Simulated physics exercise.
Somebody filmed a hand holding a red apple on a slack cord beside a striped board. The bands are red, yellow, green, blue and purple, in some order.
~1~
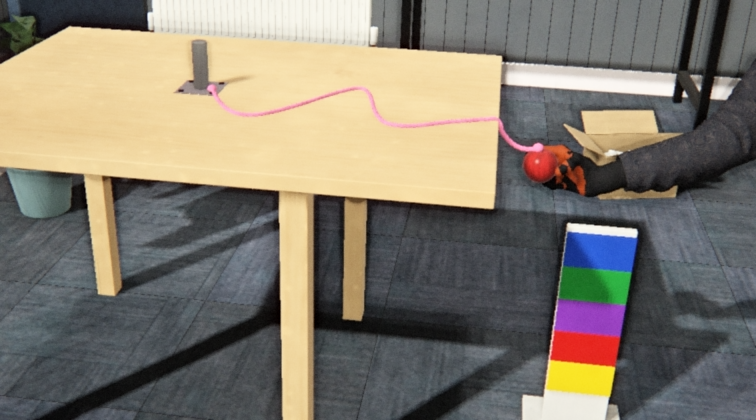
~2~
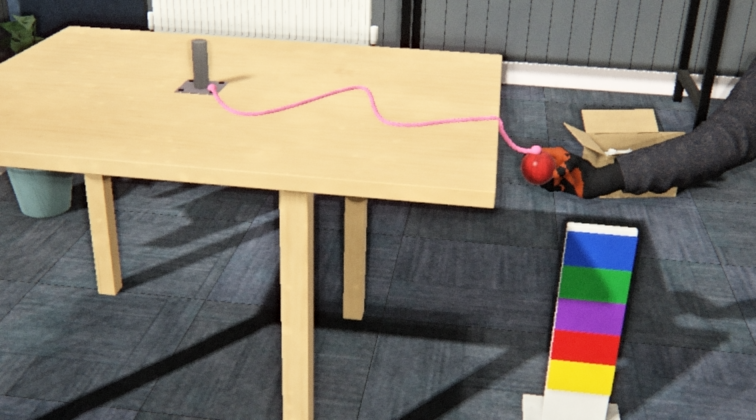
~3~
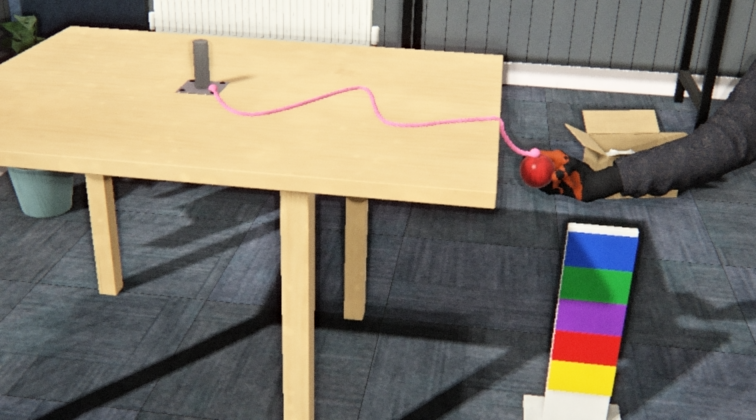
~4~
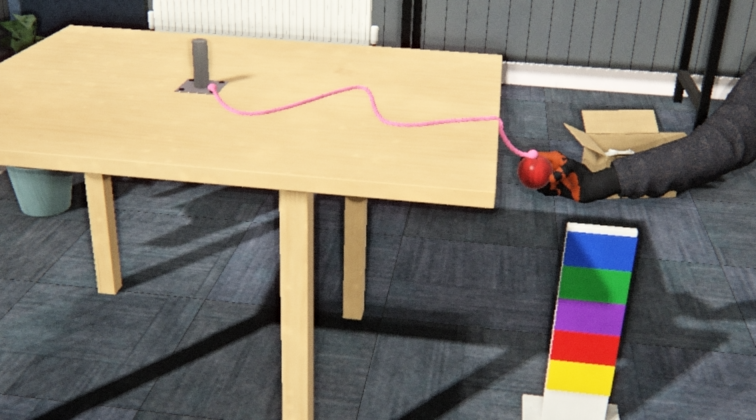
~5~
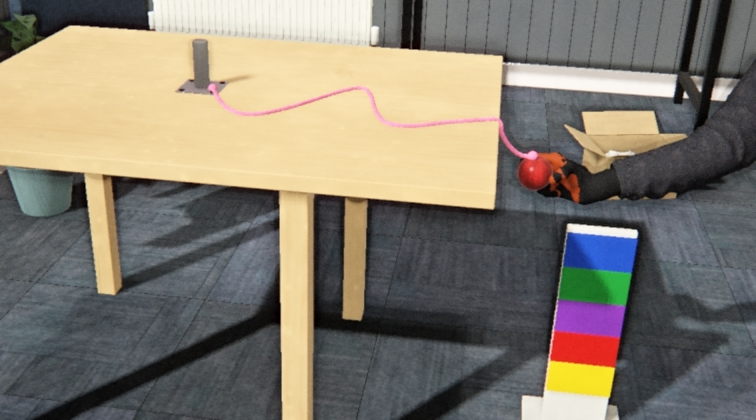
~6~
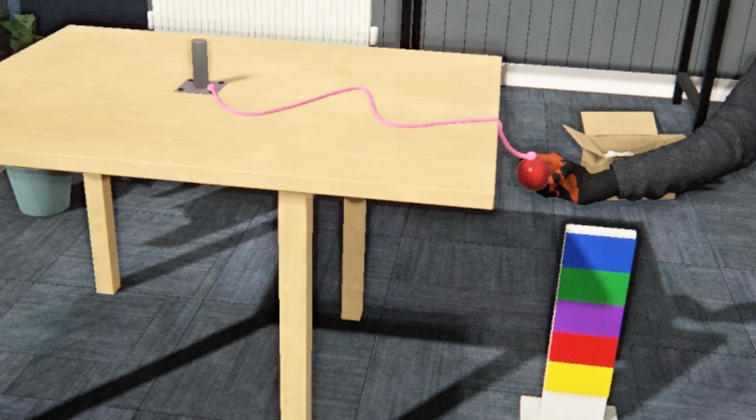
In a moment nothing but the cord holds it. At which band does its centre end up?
The red one.
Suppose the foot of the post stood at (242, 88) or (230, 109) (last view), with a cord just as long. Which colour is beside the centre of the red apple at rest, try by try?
Taking them in turn: Yellow; yellow.
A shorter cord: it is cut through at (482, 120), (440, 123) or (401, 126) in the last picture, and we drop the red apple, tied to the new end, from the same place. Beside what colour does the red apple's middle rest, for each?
One after the other, green; blue; above them all.
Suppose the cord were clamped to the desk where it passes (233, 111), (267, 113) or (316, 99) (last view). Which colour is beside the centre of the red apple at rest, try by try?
Try by try: Purple; purple; green.
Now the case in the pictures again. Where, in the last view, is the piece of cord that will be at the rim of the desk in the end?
At (373, 107), roughly.
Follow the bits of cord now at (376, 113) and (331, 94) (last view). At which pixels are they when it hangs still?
At (497, 144), then (403, 109).
Early on, apple near (508, 337); level with red.
Midway, apple near (448, 323); level with red.
Near the end, apple near (493, 336); level with red.
Finally, apple near (473, 335); level with red. The cord holds its middle at red.
